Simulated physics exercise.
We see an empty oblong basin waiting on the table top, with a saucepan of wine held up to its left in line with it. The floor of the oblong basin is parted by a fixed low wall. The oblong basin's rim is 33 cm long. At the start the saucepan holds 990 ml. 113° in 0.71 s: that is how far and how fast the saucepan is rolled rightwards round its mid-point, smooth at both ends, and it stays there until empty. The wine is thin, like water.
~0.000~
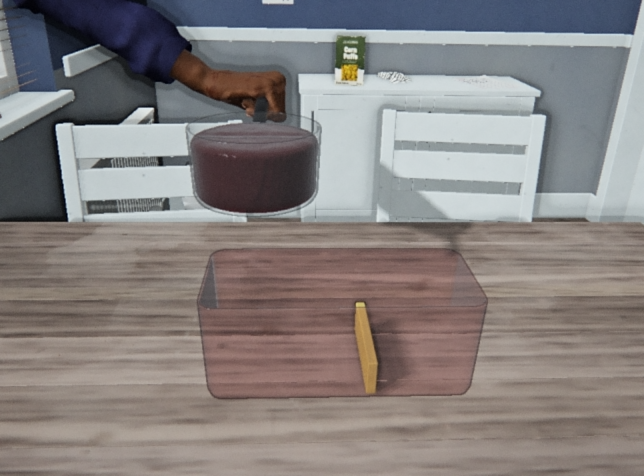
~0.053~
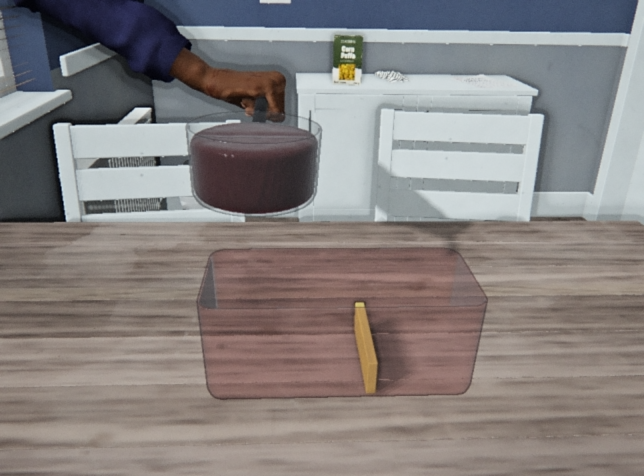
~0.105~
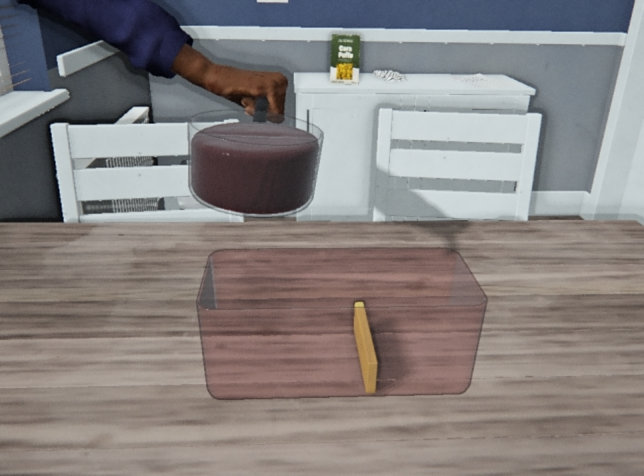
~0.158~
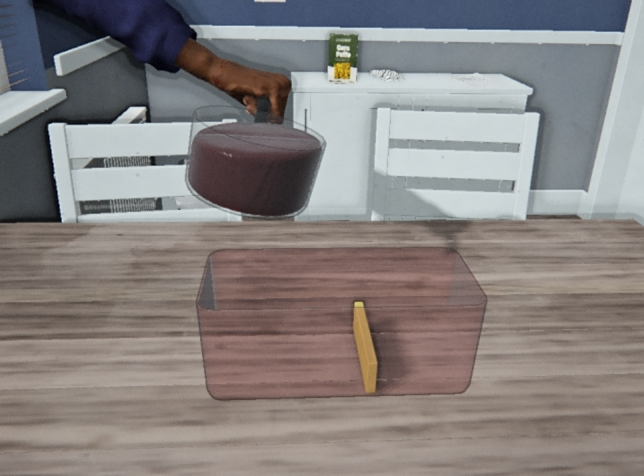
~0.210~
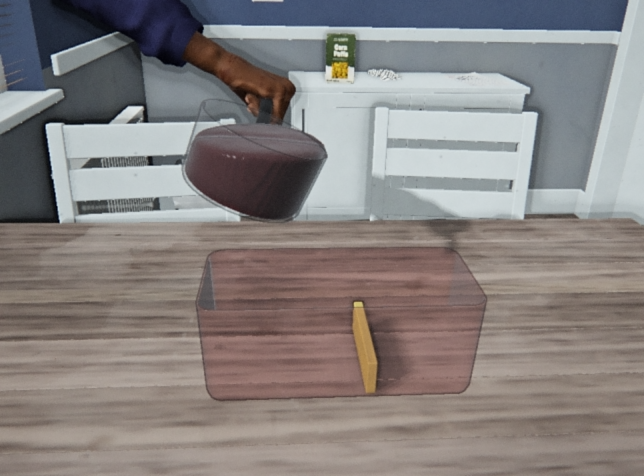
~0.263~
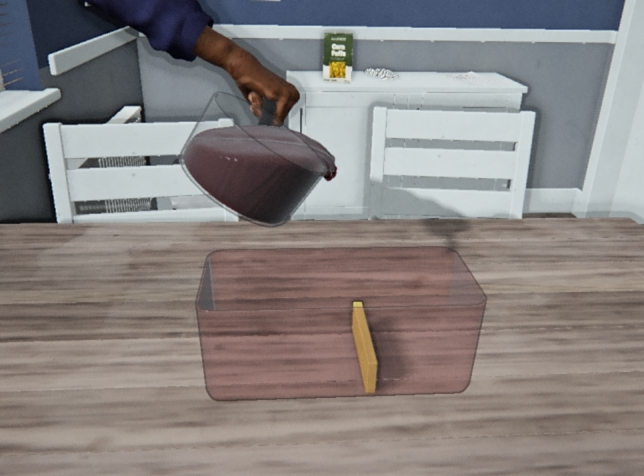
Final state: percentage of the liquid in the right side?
Approximately 40 %.
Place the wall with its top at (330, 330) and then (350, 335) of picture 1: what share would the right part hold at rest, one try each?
First 80, then 60 per cent.
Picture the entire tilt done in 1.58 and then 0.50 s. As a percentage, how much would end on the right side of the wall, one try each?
Try 1: Approx. 65 %; try 2: Approx. 30 %.
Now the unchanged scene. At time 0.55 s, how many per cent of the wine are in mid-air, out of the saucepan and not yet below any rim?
About 40 per cent.
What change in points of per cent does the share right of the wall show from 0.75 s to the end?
Looks like it goes lower by around 4.
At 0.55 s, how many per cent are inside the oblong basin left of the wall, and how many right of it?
Around 8 on the left side and 28 on the right side.
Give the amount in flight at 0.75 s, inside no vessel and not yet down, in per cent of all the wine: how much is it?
Airborne share: Near 7 %.
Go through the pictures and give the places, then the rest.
In the first frame, tilt 0°; pouring edge (320, 128); surface from (191, 136) to (318, 137); the oblong basin's rim runs from (205, 278) to (472, 276); the wall's top is at (366, 332).
In the second frame, tilt 2°; pouring edge (321, 130); surface from (191, 134) to (318, 137).
In the third frame, tilt 6°; pouring edge (322, 135); surface from (193, 134) to (319, 138).
In the fourth frame, tilt 13°; pouring edge (325, 144); surface from (194, 134) to (323, 140).
In the fifth frame, tilt 23°; pouring edge (326, 155); surface from (192, 137) to (323, 147); 1 per cent is over the edge.
In the sixth frame, tilt 34°; pouring edge (325, 169); surface from (188, 140) to (322, 160); 6 per cent is over the edge.
Then, 0.55 s in, the tilt is 99° and 25 per cent is still to pour, 8 is left of the wall and 27 right of it.
Then, 0.75 s in, the tilt is 113° and 3 per cent is still to pour, 44 is left of the wall and 45 right of it.
Then, 0.97 s in, the tilt is 113° and 0 per cent is still to pour, 56 is left of the wall and 41 right of it.
Then, 1.21 s in, the tilt is 113° and 0 per cent is still to pour, 58 is left of the wall and 40 right of it.
Finally, 58 per cent lies left of the wall, 40 right of it and 2 outside.
